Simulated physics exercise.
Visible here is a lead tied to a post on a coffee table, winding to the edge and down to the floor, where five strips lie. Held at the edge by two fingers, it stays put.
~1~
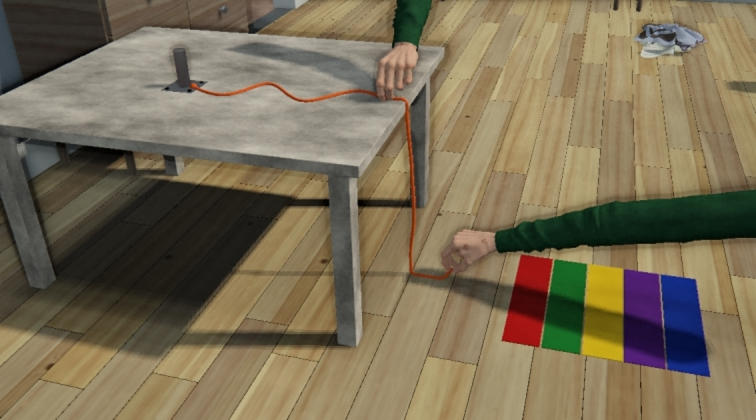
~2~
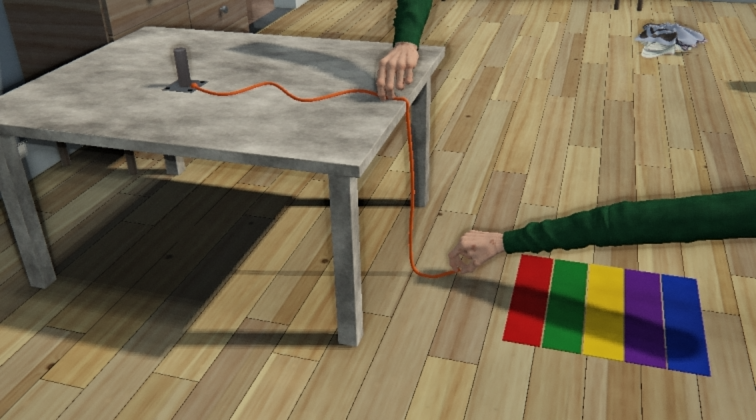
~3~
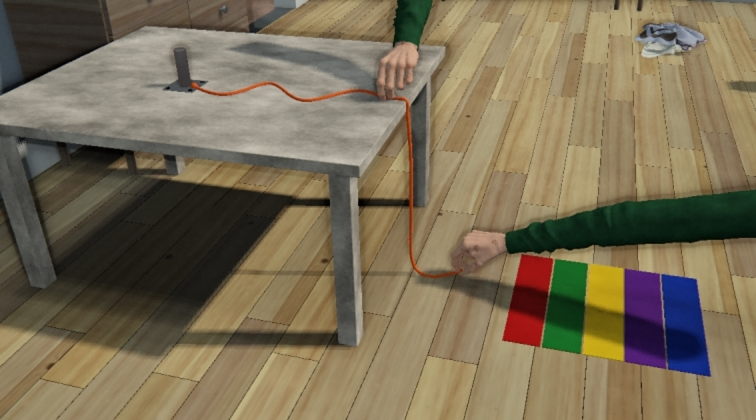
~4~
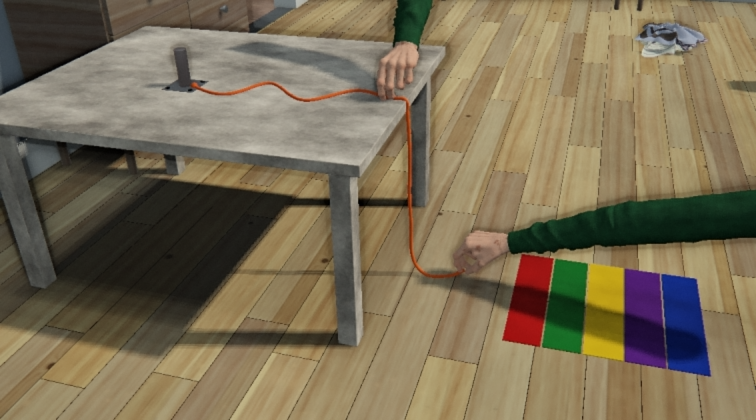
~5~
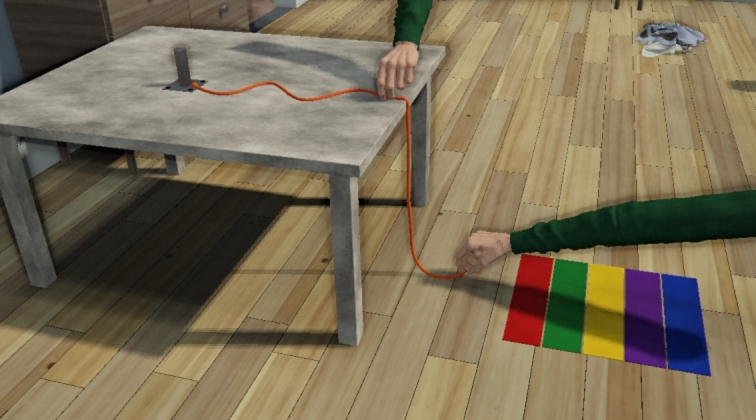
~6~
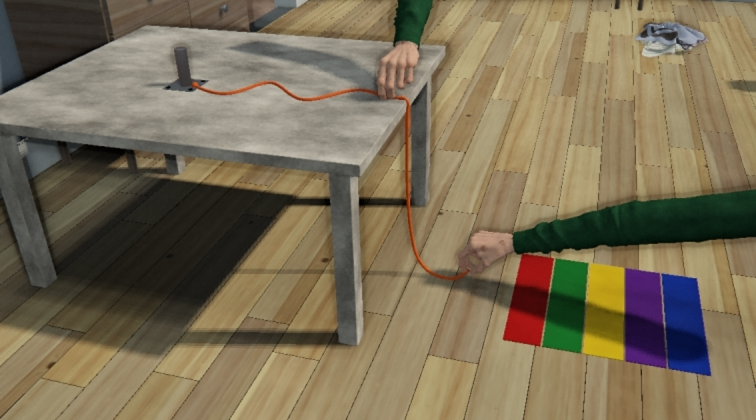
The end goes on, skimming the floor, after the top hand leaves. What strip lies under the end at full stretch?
The purple one.
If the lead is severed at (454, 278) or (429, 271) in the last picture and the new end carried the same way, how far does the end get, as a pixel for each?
Estimated pixels: (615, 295) then (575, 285).
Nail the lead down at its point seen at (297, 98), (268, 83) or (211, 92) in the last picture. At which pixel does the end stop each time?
About (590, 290), (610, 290) and (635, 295).
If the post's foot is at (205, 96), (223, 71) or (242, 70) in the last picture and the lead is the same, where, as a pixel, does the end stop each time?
(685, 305), (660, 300) and (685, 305).
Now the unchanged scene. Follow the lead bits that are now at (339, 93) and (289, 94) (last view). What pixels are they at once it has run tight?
I'd say about (386, 99) for one and about (324, 94) for the other.
Early on, end near (573, 286); over green.
Midway, end near (617, 293); over yellow.
At the end of the slack, end near (642, 296); over purple. Over purple.
